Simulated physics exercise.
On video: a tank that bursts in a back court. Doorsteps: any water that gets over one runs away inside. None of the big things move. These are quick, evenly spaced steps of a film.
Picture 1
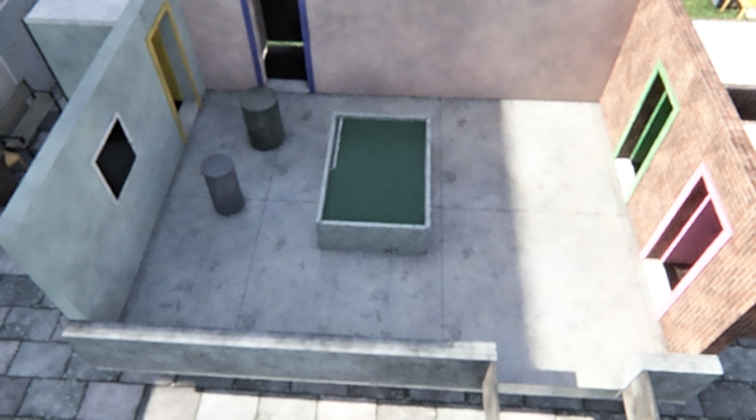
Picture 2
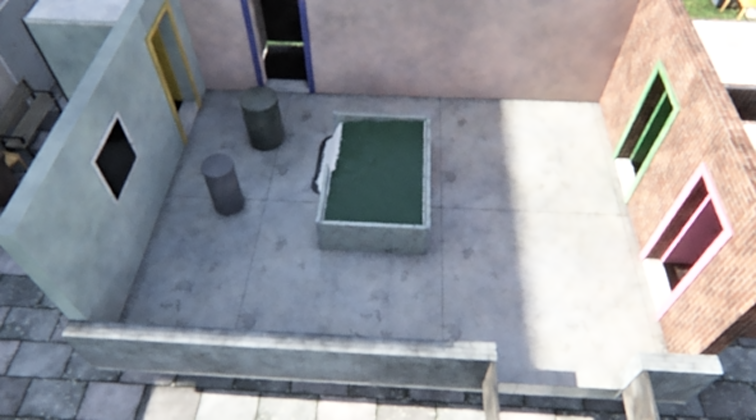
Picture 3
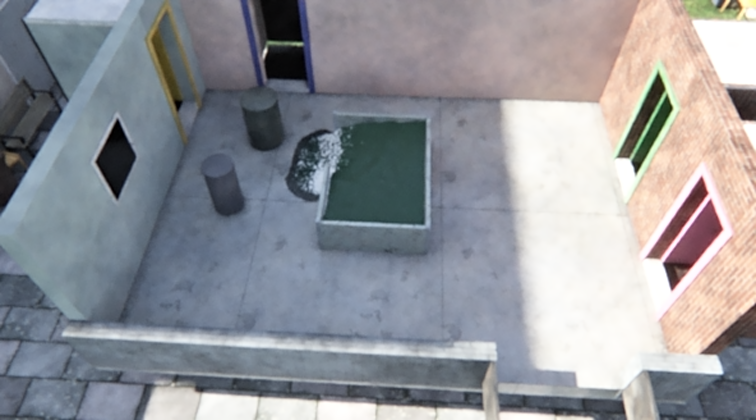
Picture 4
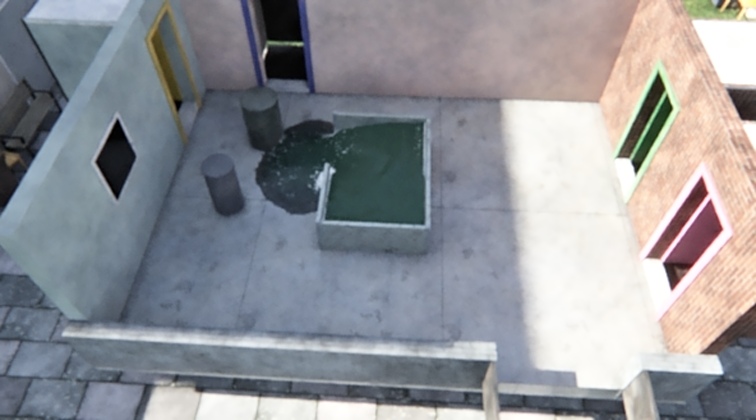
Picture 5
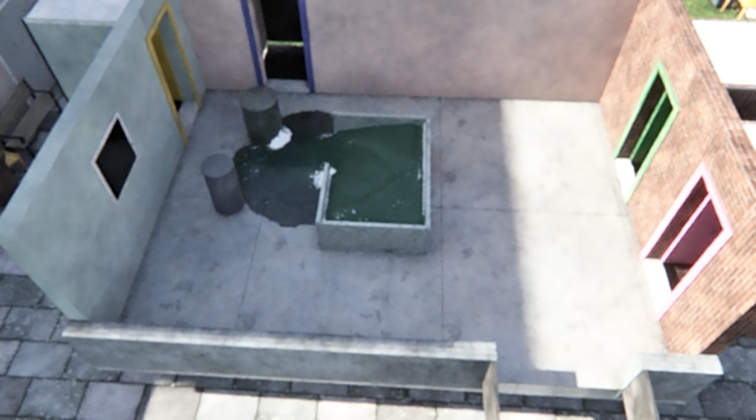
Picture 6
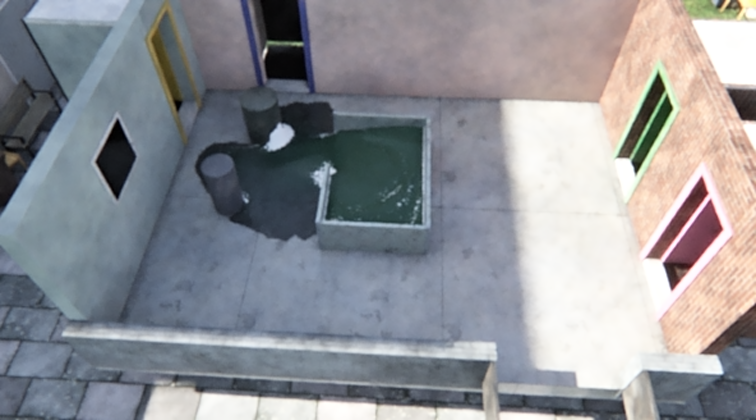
At the start, still green water fills a raised rectangular tank in a walled court, with two grey cylinders standing to its left. Water breaks through the tank's left side, foaming onto the floor. The dark wet patch spreads leftward, reaching the rear cylinder, then surrounding the nearer one, with white froth beside the rear one.
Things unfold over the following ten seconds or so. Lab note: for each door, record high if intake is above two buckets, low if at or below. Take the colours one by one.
Green door: Low; blue door: High; yellow door: Low; pink door: Low.
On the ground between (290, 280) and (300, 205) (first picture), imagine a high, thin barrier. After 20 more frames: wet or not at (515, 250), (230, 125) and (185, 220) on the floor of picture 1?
Taking the points in the order given, they are high and dry, inundated and inundated.
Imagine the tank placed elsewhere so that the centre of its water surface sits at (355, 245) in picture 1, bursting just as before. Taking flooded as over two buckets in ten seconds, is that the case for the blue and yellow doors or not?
Blue door falls short, yellow door falls short.
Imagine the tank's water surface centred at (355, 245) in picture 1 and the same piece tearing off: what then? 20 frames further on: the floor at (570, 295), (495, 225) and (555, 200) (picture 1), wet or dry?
Points in turn: Not reached; not reached; not reached.
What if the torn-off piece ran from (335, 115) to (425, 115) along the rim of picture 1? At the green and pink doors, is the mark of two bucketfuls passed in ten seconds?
Looks like the green door tops the limit but the pink door doesn't reach it.
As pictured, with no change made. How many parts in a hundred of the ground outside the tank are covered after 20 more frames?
Estimated share: About 35 %.
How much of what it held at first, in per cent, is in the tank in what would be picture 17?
Somewhere around 50 %, give or take.
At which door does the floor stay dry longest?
It's the pink one.
A moment on, water covers 20 % of the floor; the green door not reached, the blue door wet at the sill, nothing in, the yellow door wet at the sill, nothing in, the pink door not reached.
Next, water covers 25 % of the floor; the green door not reached, the blue door over two buckets in, the yellow door wet at the sill, nothing in, the pink door not reached.
Then, water covers 35 % of the floor; the green door not reached, the blue door far over two buckets in, the yellow door wet at the sill, nothing in, the pink door not reached.
Later, water covers 60 % of the floor; the green door not reached, the blue door far over two buckets in, the yellow door wet at the sill, nothing in, the pink door not reached.
In the end, water covers 95 % of the floor; the green door wet at the sill, nothing in, the blue door far over two buckets in, the yellow door wet at the sill, nothing in, the pink door wet at the sill, nothing in.
